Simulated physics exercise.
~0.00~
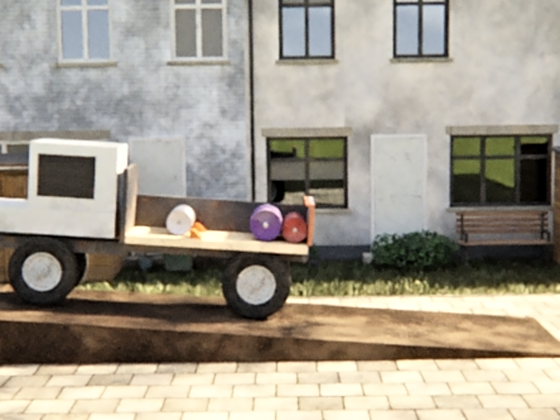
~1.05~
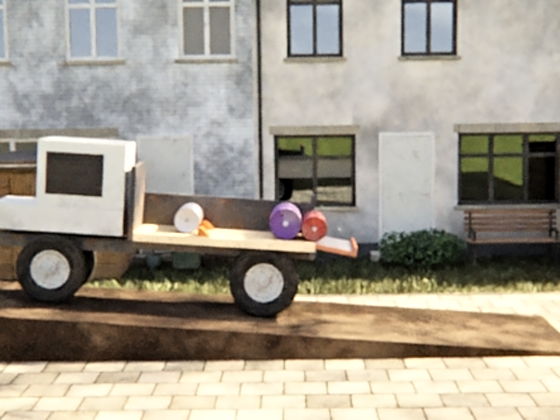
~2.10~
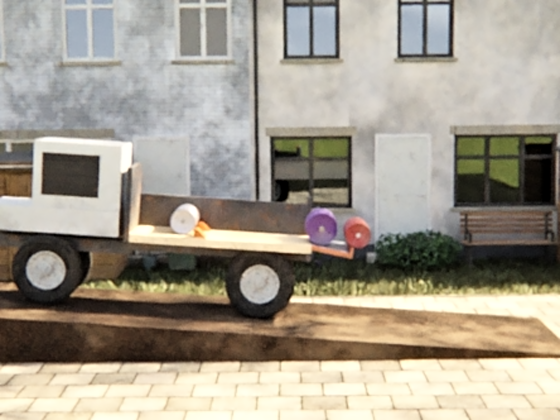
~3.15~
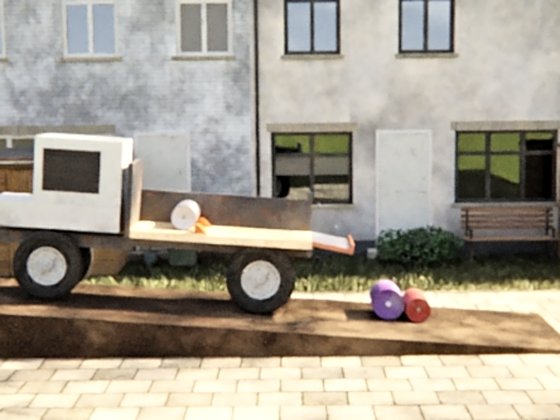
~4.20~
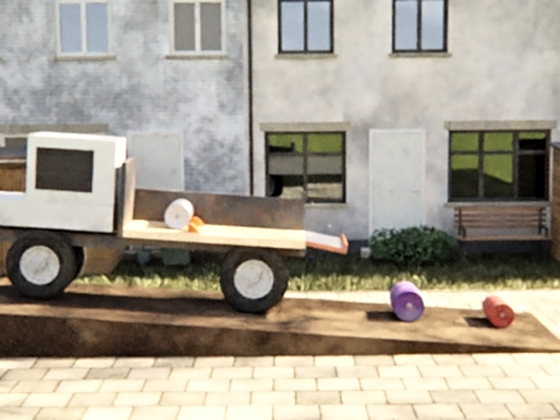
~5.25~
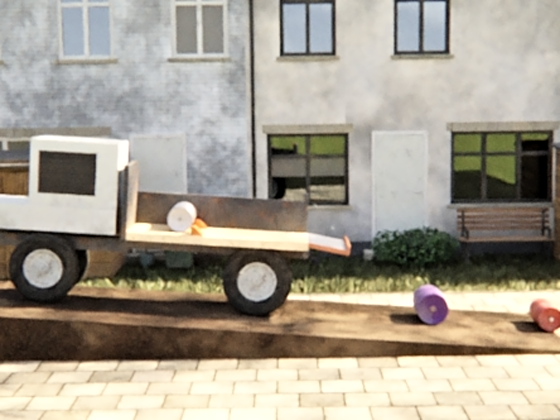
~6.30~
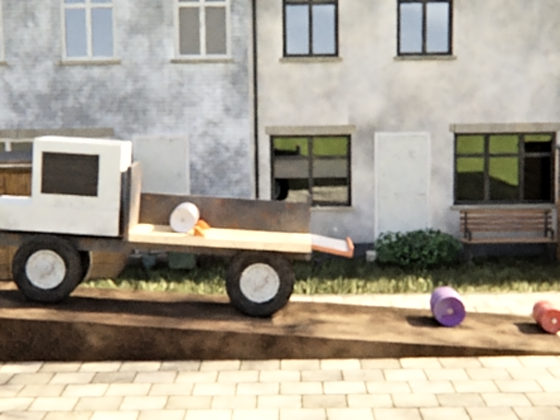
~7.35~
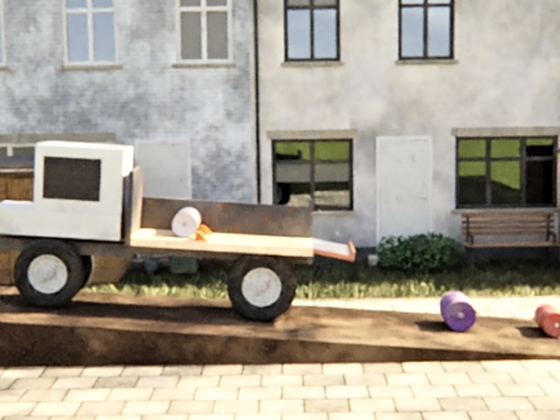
A flatbed pick-up with a white cab stands nose-up on a brown ramp in front of grey terraced houses, seen from the side by a slightly swaying camera. On its wooden bed are a white keg beside an orange chock and, near the right-hand tailgate, a purple keg and a red one. The tailgate drops open, and the red keg rolls right onto it with the purple following. Both fall off the back onto the ramp and roll right, the red leading. Red stops near the right edge while purple slows behind it; the white keg stays aboard.
